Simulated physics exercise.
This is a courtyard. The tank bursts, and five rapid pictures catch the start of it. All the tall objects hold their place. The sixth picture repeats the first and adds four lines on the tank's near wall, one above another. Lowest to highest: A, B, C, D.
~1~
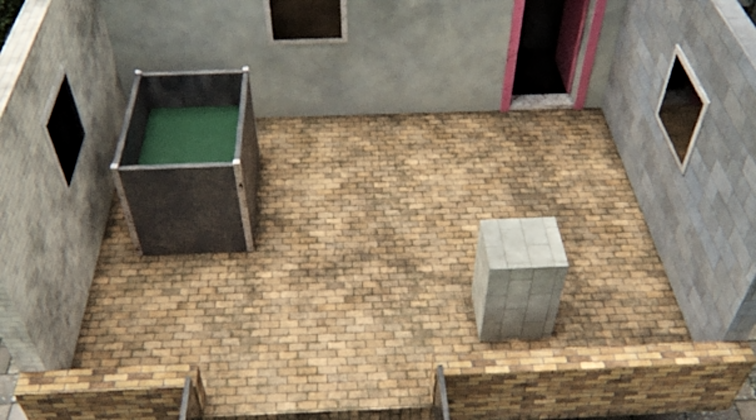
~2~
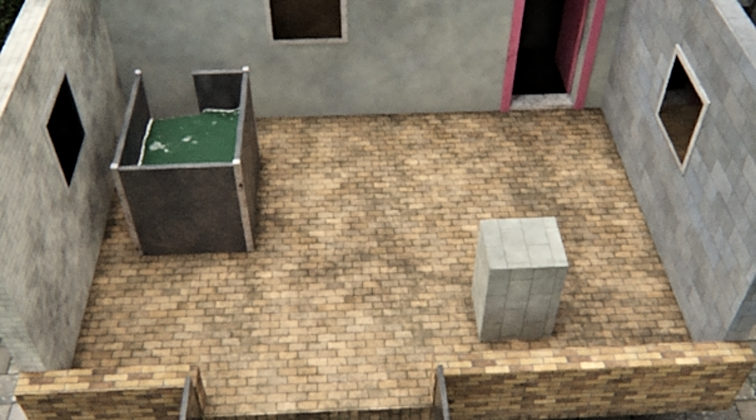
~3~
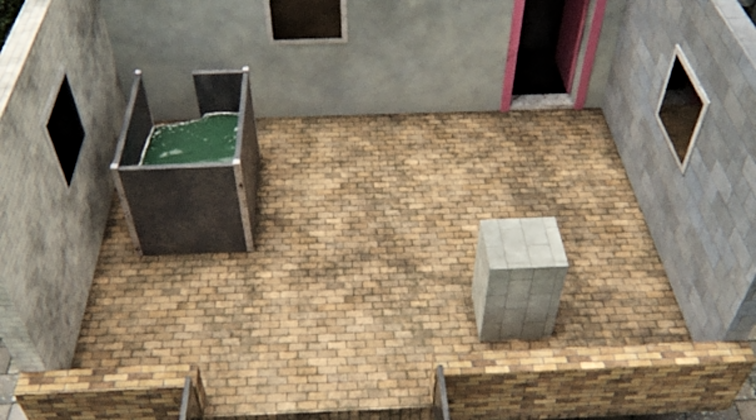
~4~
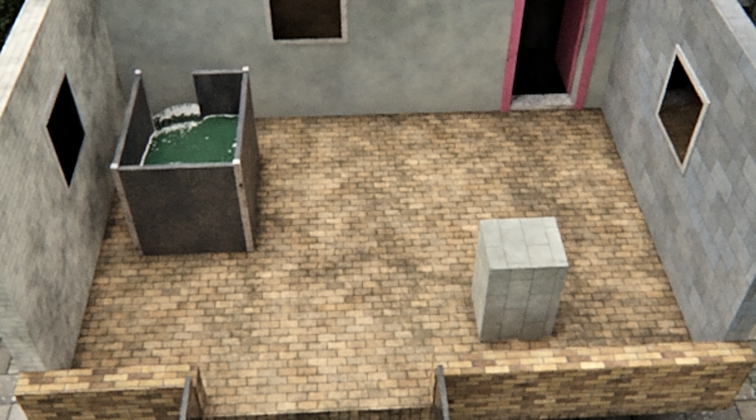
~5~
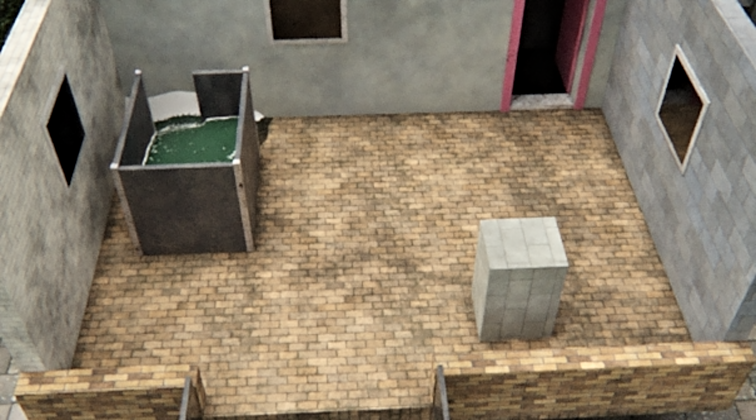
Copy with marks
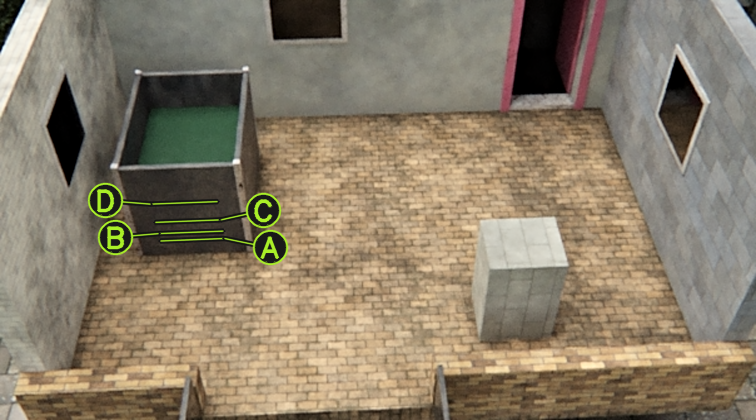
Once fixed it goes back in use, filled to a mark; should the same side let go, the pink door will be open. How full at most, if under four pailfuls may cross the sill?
Level D.
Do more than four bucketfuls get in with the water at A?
No.
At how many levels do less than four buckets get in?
All of them.
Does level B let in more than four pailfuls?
No, not at all.
On the marked copy, A at (192, 239); B at (190, 232); C at (188, 221); D at (184, 202); from the bottom up A, B, C, D.
Choosing A, nothing gets over.
Choosing B, nothing gets over.
Choosing C, nothing gets over.
Choosing D, a splash gets over, under a bucket.
